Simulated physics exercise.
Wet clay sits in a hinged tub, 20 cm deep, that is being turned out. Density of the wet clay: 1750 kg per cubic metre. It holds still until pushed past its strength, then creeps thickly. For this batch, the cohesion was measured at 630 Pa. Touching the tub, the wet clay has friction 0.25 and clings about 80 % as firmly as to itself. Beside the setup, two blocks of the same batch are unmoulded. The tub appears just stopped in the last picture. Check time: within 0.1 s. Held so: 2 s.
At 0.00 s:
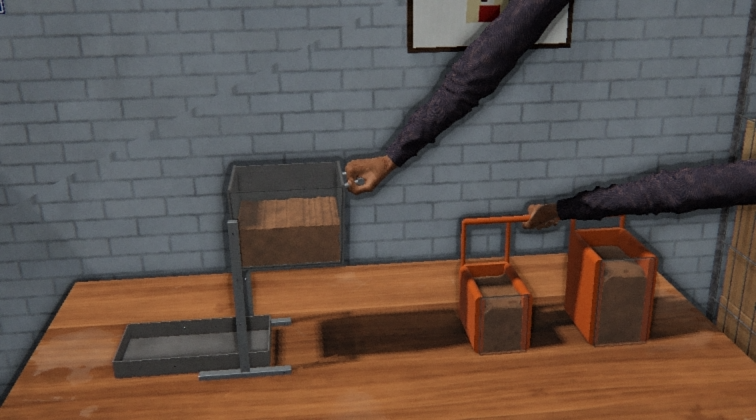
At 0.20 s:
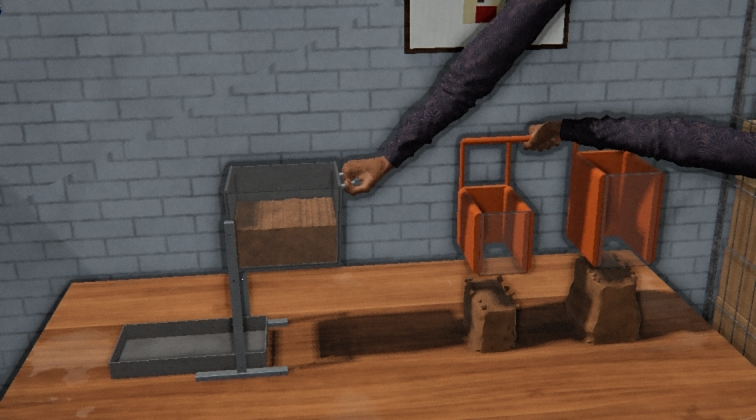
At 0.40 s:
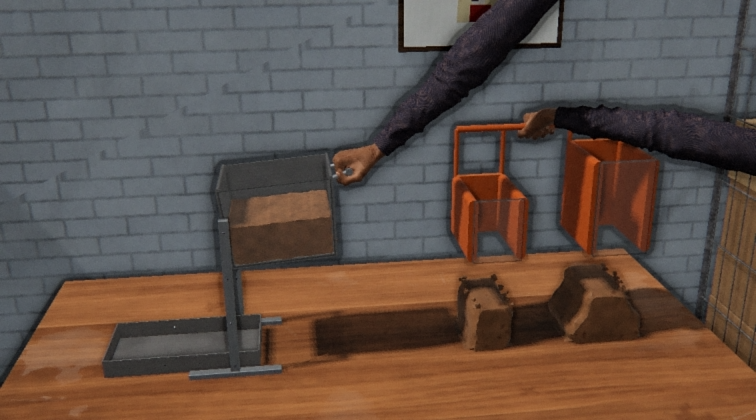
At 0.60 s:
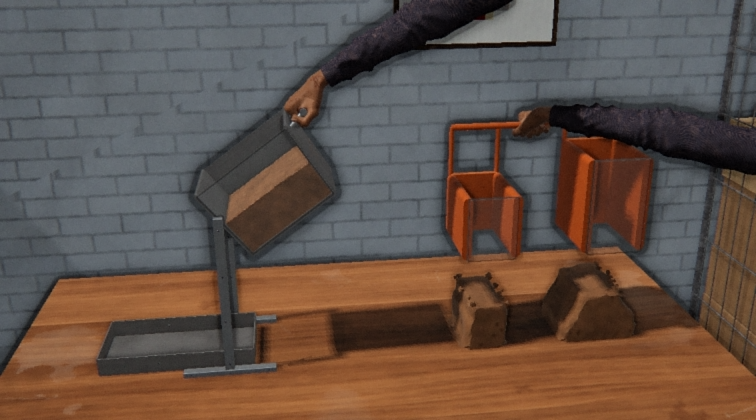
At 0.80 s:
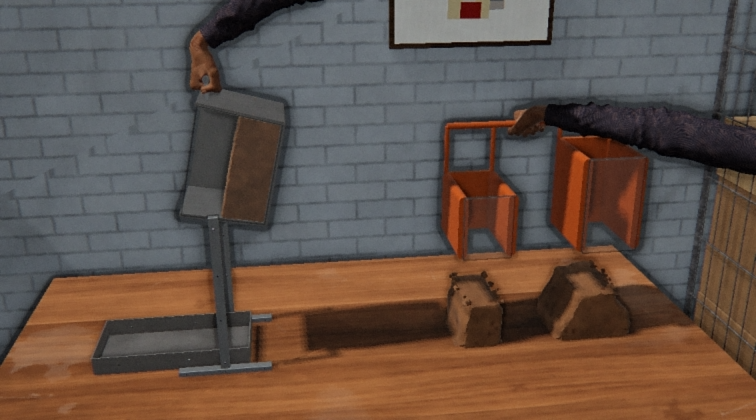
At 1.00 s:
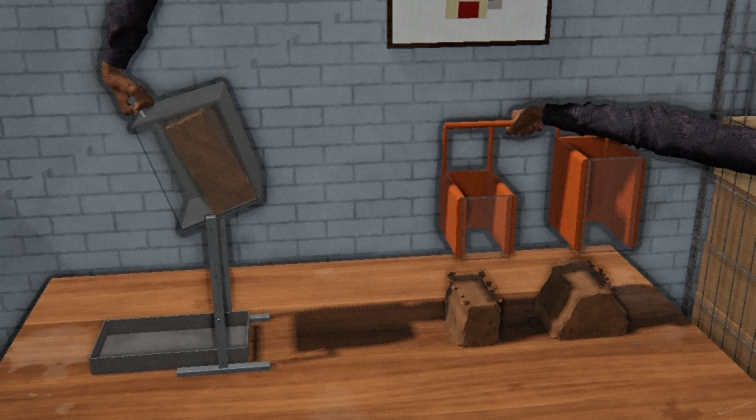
Hands lift orange moulds off two clay blocks, then tilt a clay-filled tub left.
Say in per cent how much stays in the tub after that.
Close to 35 percent stays in.
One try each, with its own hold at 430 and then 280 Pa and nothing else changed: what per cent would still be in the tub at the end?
First 30 %, second 25 %.
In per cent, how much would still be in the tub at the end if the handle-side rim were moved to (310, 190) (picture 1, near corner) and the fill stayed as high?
I'd guess around 45 per cent remains.
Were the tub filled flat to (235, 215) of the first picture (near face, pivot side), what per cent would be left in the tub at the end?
Then about 30 %.
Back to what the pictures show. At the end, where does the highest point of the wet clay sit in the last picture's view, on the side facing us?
Looking at the last picture, I'd put it at about (247, 183).
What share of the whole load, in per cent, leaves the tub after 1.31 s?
I'd say close to 0 in a hundred.
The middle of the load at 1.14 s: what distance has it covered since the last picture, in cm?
About 10 cm.
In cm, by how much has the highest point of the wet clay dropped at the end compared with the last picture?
About 18 cm.
After 1.14 s, the tub is at 108 degrees and holds 78 %.
After 1.31 s, the tub is at 108 degrees and holds 35 %.
After 1.48 s, the tub is at 108 degrees and holds 35 %.
After 1.65 s, the tub is at 108 degrees and holds 35 %.
After 3.00 s, the tub is at 108 degrees and holds 35 %.
